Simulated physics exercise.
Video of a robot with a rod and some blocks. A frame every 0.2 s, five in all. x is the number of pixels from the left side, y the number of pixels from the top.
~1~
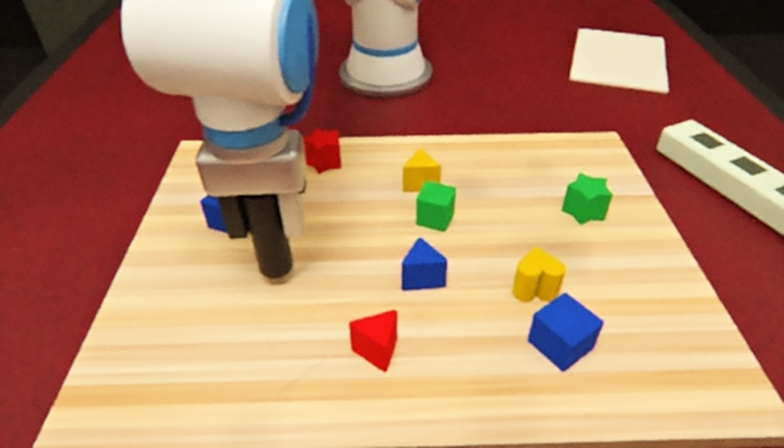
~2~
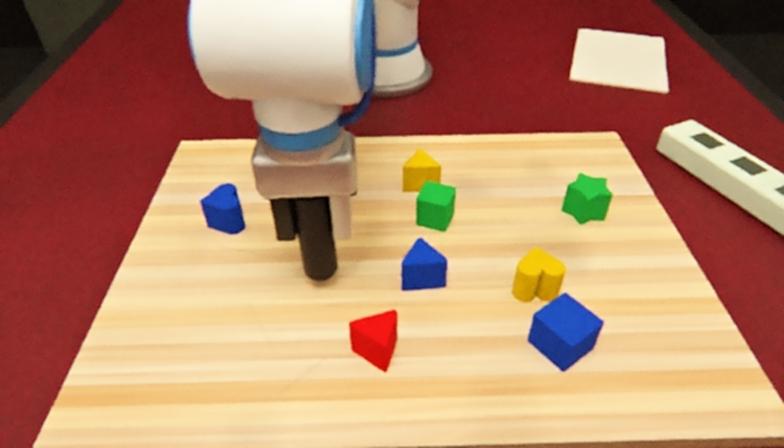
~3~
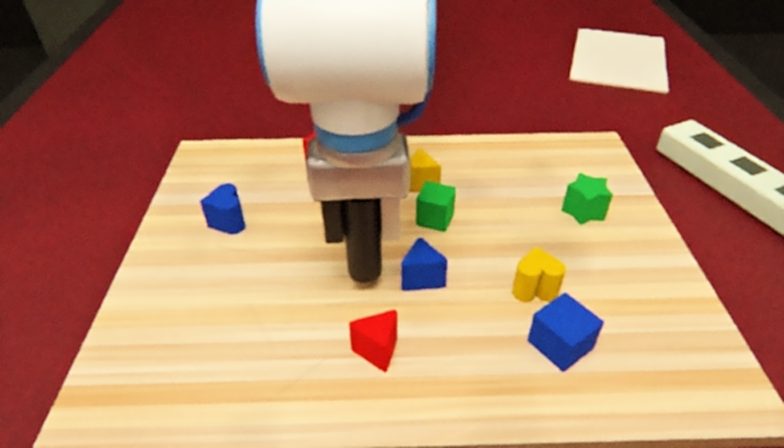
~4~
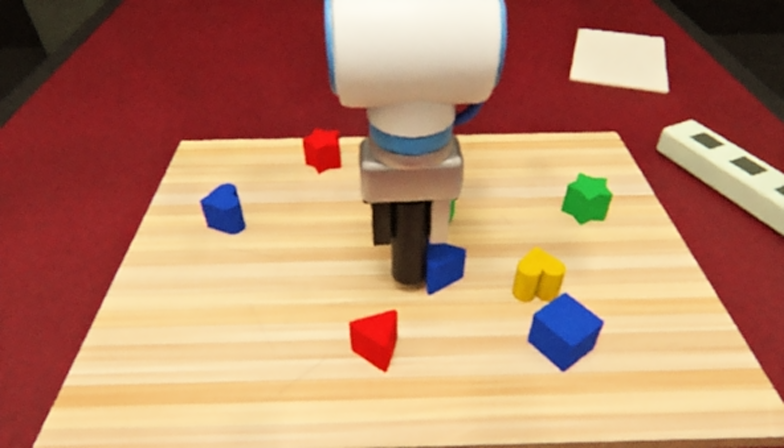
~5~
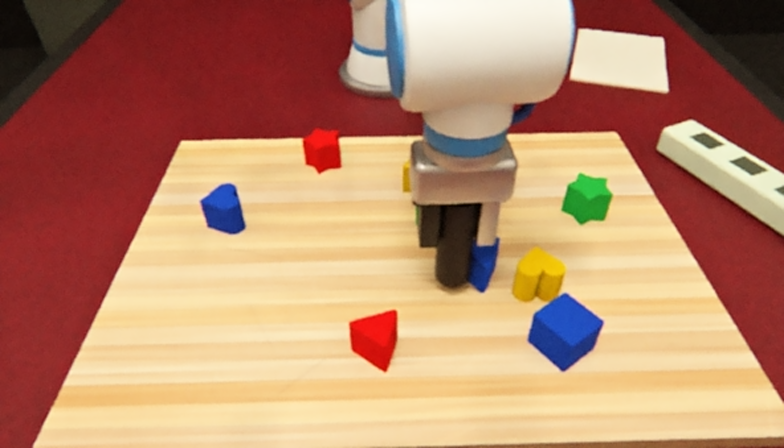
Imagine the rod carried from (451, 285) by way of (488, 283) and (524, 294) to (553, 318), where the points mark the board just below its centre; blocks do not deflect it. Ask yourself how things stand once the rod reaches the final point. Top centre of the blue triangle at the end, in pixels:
Around (525, 239).
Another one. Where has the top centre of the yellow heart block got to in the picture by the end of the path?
It is at (586, 275).
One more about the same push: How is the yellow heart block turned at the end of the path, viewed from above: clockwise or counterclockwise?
Looking from above, the answer is counterclockwise.
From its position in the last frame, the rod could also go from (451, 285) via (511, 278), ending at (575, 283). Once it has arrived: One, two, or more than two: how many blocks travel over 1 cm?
My prediction: Two blocks.
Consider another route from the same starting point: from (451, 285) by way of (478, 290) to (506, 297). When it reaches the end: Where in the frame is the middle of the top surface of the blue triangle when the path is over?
The middle of its upper face will lie at (507, 244).
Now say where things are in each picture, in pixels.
Rod's lower end (276, 268); blue triangle (423, 253); yellow heart block (541, 263); blue four-sided block (569, 318), in the first frame.
Rod (321, 270); blocks still, in the second frame.
Rod (365, 272); blocks still, in the third frame.
Rod (409, 274); blue triangle (441, 252), in the fourth frame.
Rod (452, 276); blue triangle (482, 248); yellow heart block (541, 263); blue four-sided block (569, 318), in the fifth frame.
The first path, step by step. One third of the way, rod (490, 275); blue triangle (514, 242).
Two thirds of the way, rod (526, 286); blue triangle (525, 239), turned 20° anticlockwise; yellow heart block (570, 268), turned 20° anticlockwise.
At the end, rod (555, 310); blue triangle (525, 239), turned 20° anticlockwise; yellow heart block (586, 275), turned 75° anticlockwise; blue four-sided block (575, 329), turned 15° clockwise.
